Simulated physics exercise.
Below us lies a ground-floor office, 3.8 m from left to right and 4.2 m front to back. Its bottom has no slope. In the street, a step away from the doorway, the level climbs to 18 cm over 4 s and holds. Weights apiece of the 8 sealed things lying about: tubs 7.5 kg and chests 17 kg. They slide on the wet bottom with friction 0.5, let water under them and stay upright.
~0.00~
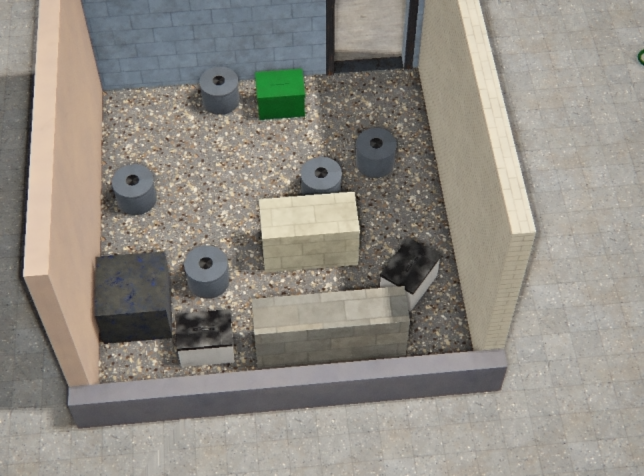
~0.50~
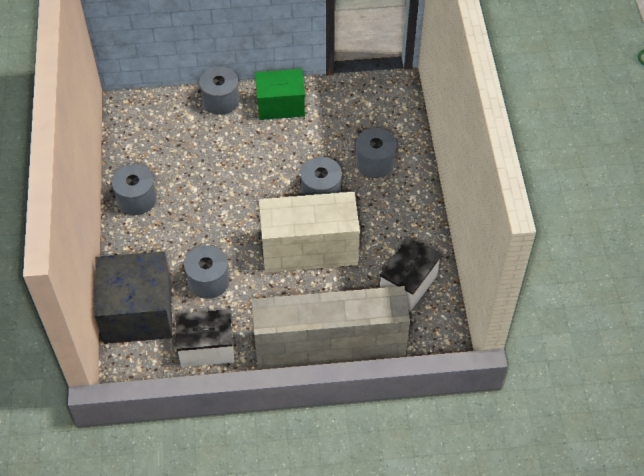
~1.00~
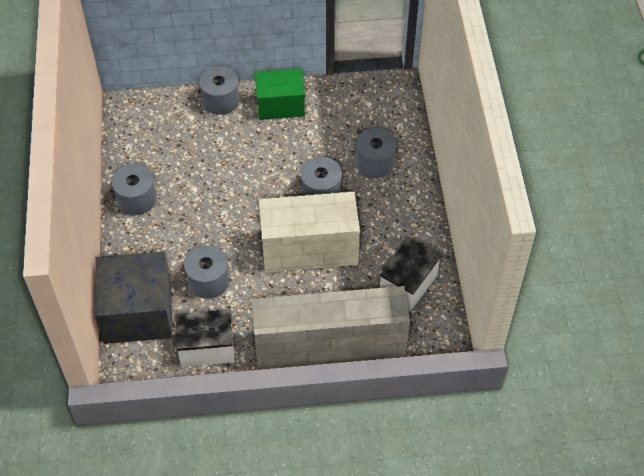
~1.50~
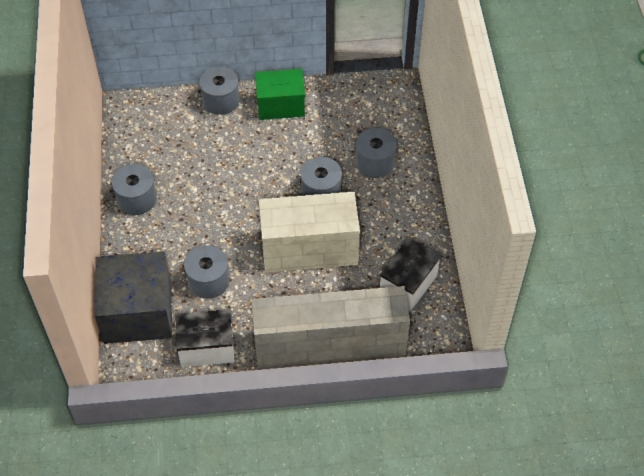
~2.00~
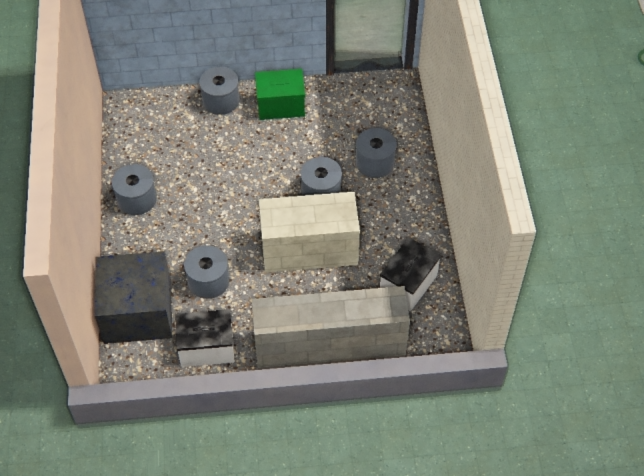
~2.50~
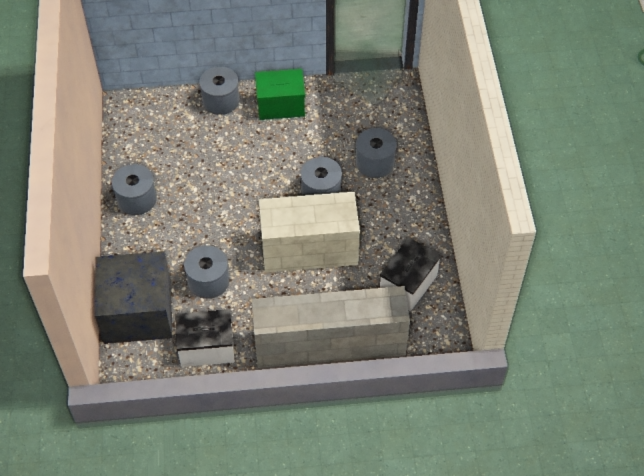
A walled ground-floor room with a pebbled floor and a doorway in its blue-grey back wall is seen from high above, beside paved ground. Grey tubs stand around the floor, with a green chest by the back wall, pale chests near the middle and front, and darker ones at the front. The pale paving outside turns green, the doorway's floor gradually takes the same tint, and the objects and camera stay still.
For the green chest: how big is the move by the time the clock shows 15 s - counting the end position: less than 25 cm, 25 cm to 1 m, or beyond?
The green chest stays put.
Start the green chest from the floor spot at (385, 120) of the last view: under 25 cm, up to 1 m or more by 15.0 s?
It gets carried off.
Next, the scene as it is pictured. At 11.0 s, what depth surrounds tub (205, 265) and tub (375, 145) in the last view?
Roughly 5 and 8 cm.
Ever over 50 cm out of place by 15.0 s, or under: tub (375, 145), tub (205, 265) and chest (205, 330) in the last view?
In turn: More, past it, under.
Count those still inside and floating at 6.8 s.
0 of them.
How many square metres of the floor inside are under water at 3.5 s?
About 2.0 m2.
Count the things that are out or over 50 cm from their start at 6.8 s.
By then 2.
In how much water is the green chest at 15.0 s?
Roughly 6 cm.
After 3.5 s the green chest is near (280, 83), 0.0 m from its start, aground; 0 afloat.
After 6.8 s the green chest is near (280, 83), 0.0 m from its start, aground; 0 afloat.
After 11.0 s the green chest is near (280, 83), 0.0 m from its start, aground; 2 afloat.
After 15.0 s the green chest is near (280, 83), 0.0 m from its start, aground; 6 afloat.
